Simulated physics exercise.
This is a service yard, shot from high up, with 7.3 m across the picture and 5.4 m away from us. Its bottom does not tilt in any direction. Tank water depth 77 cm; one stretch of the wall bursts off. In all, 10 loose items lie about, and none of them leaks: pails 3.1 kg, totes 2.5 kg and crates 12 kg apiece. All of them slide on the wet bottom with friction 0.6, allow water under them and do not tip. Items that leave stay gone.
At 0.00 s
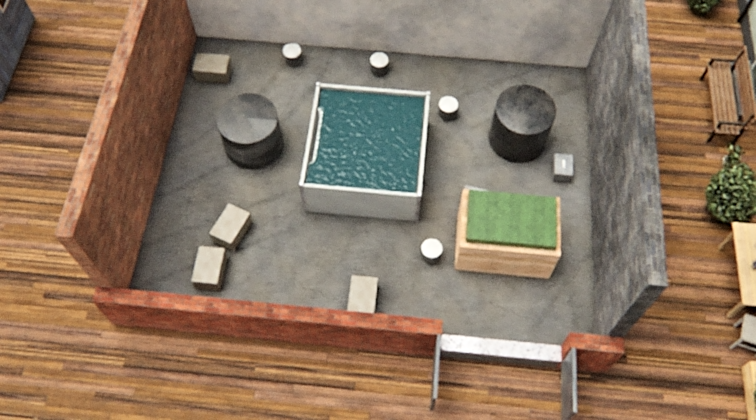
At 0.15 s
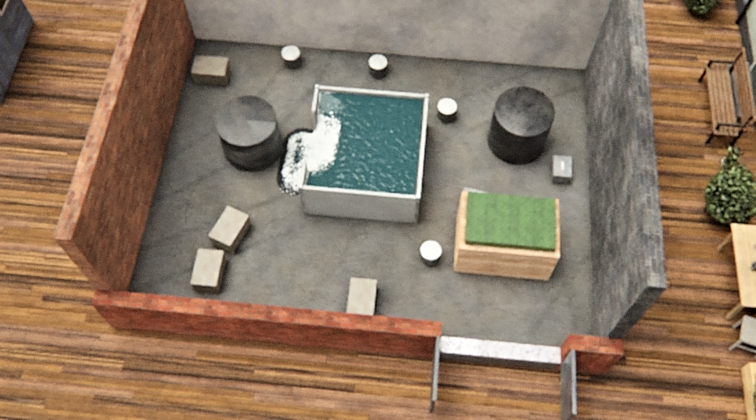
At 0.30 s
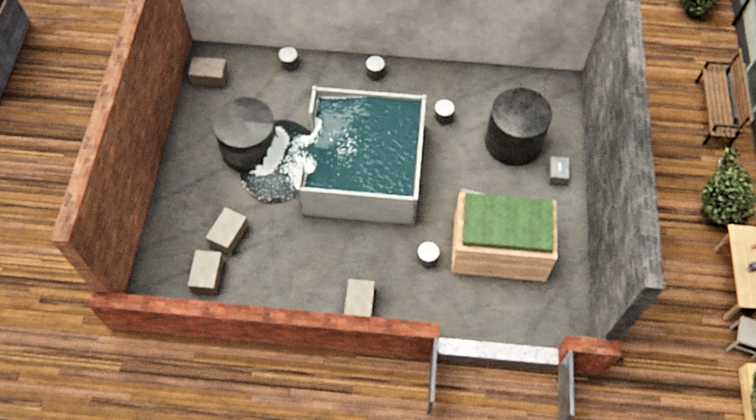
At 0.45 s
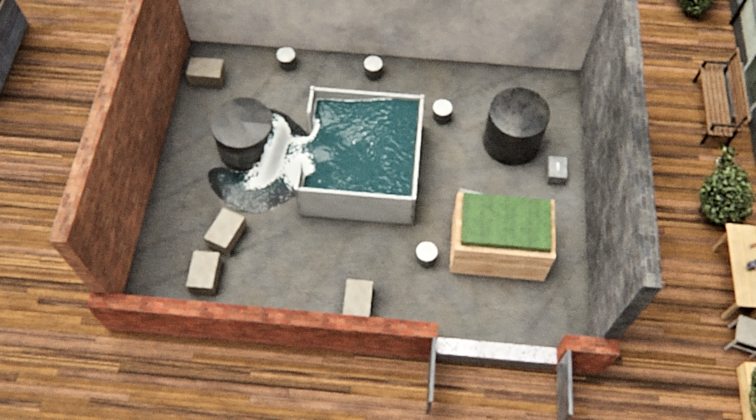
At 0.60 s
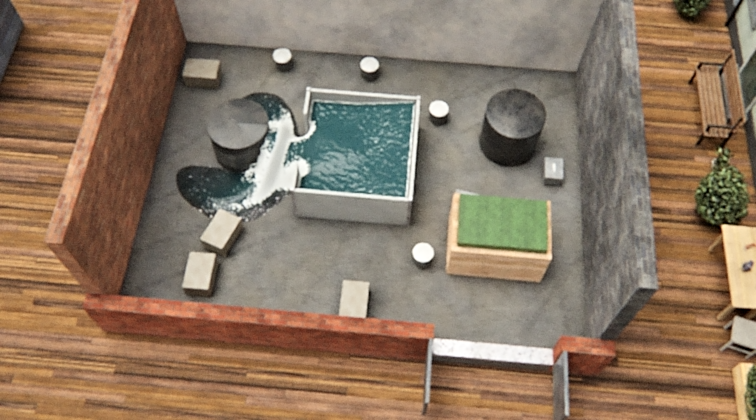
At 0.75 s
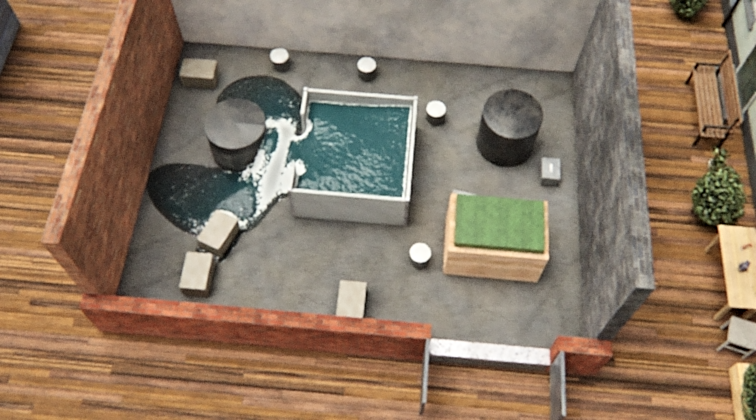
A square, white-walled tank of teal water stands near the middle of a grey-floored yard seen from high above, enclosed by brick-red and grey walls. Dark round drums flank it, with a green-topped wooden box at lower right and small pale blocks and white cylinders scattered around. Water bursts through the tank's left side, foams around the left drum and spreads across the floor, while the view drifts slightly.
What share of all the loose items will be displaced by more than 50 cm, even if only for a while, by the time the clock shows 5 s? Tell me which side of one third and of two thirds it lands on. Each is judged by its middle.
It lands between one third and two thirds.
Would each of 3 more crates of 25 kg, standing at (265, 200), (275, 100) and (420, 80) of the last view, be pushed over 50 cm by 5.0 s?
Each in turn ends up beyond the limit, beyond the limit, within the limit.
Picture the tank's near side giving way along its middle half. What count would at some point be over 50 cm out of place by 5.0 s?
Then it comes to 5.
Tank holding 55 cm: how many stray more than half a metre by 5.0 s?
In that case the number is 5.
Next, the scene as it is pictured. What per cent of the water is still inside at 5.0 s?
Around 100 % of the water.
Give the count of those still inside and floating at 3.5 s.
4.
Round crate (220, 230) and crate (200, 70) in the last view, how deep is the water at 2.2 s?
First roughly 8 cm, second roughly 5 cm.
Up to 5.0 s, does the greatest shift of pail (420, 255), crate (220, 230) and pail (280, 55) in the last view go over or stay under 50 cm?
One by one: Below the line; above the line; above the line.
After 1.1 s 0 of 10 are over 50 cm from their spots; 0 afloat.
After 2.2 s 1 of 10 are over 50 cm from their spots; 3 afloat.
After 3.5 s 3 of 10 are over 50 cm from their spots; 4 afloat.
After 5.0 s 6 of 10 are over 50 cm from their spots, and 6 have been at some point; 5 afloat.
